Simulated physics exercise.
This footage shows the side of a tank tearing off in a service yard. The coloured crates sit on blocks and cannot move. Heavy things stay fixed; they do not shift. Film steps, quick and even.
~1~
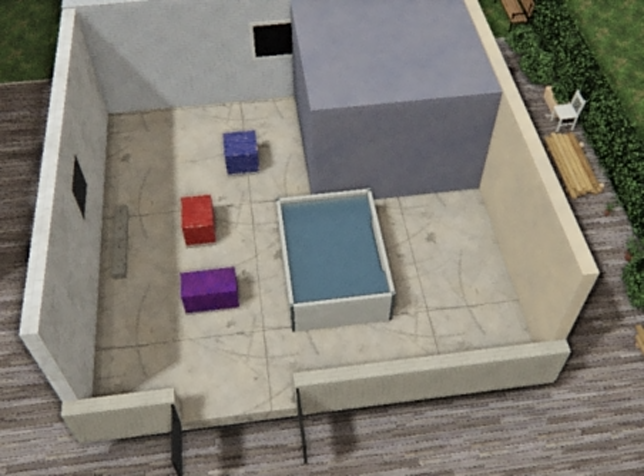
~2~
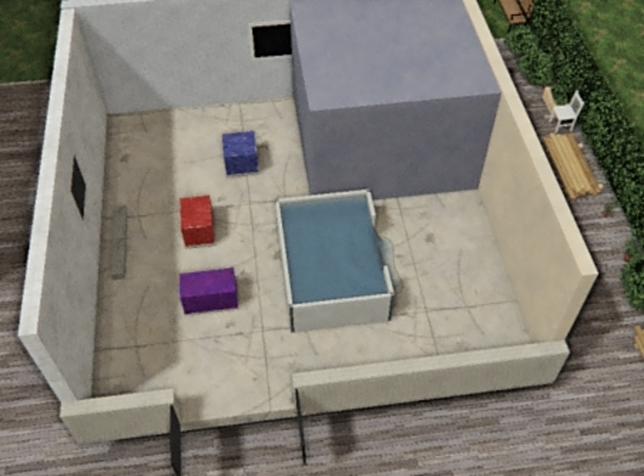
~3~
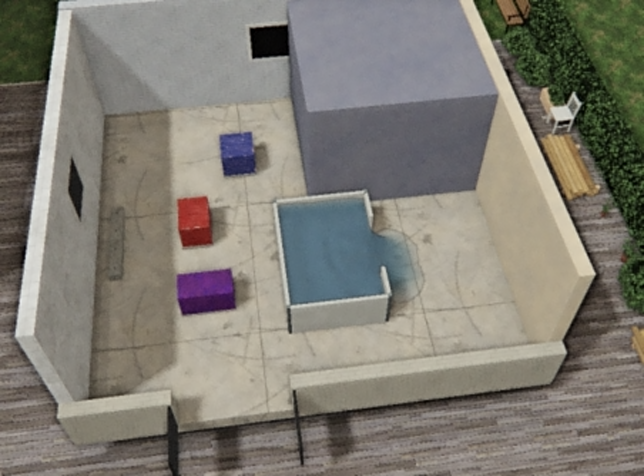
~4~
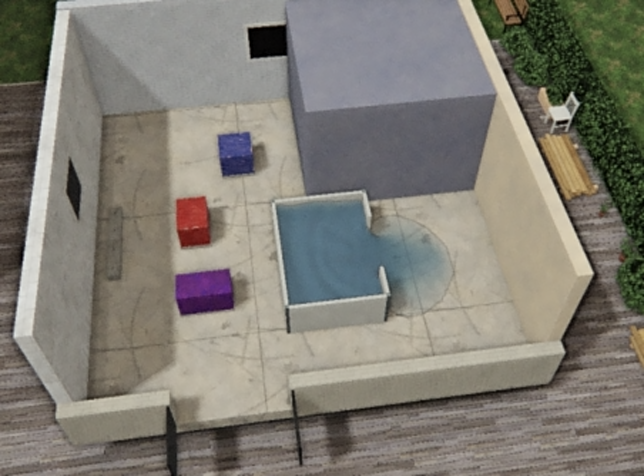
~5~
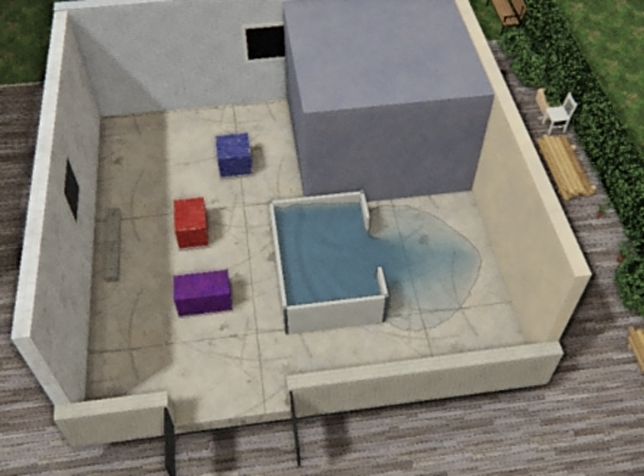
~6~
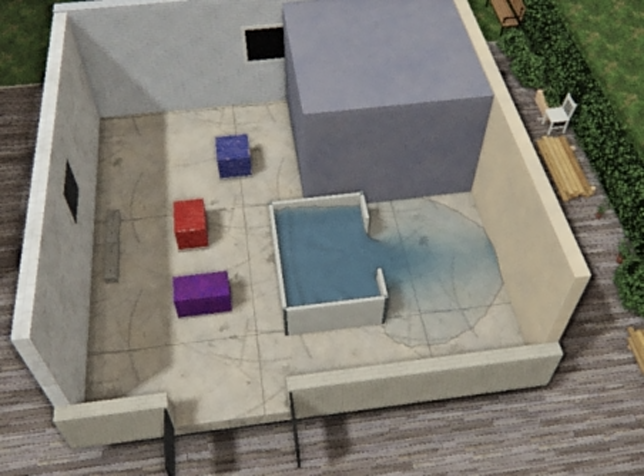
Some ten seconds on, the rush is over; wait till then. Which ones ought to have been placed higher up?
As for the red crate it's moistened by the water, as for the purple crate it's moistened by the water, as for the blue crate it's untouched by the water.
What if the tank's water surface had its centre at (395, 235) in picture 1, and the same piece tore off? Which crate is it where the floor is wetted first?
The red one.
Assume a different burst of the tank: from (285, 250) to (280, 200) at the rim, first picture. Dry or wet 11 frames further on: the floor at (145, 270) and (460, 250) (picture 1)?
Taking the two spots in turn: Swamped and parched.
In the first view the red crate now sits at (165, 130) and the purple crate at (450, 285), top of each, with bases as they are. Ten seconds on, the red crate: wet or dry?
I'd say the red crate stays clear.
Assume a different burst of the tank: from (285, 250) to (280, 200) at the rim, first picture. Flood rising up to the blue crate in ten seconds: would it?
As far as I can tell, the blue crate is overrun.
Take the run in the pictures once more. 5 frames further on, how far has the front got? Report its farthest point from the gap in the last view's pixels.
Point: (526, 366) in the last picture's pixels.
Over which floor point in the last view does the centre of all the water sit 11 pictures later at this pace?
Somewhere around (385, 272) in the last view.
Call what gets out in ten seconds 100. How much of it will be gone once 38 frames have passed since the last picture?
Somewhere around 15 per cent, I'd say.
A moment on, water covers 20 % of the floor; the red crate not reached, the purple crate not reached, the blue crate not reached.
Next, water covers 20 % of the floor; the red crate not reached, the purple crate not reached, the blue crate not reached.
Then, water covers 35 % of the floor; the red crate not reached, the purple crate not reached, the blue crate not reached.
Later, water covers 60 % of the floor; the red crate water round its plinth, the purple crate water round its plinth, the blue crate water round its plinth.
In the end, water covers 80 % of the floor; the red crate was topped, the purple crate was topped, the blue crate stayed above the water.
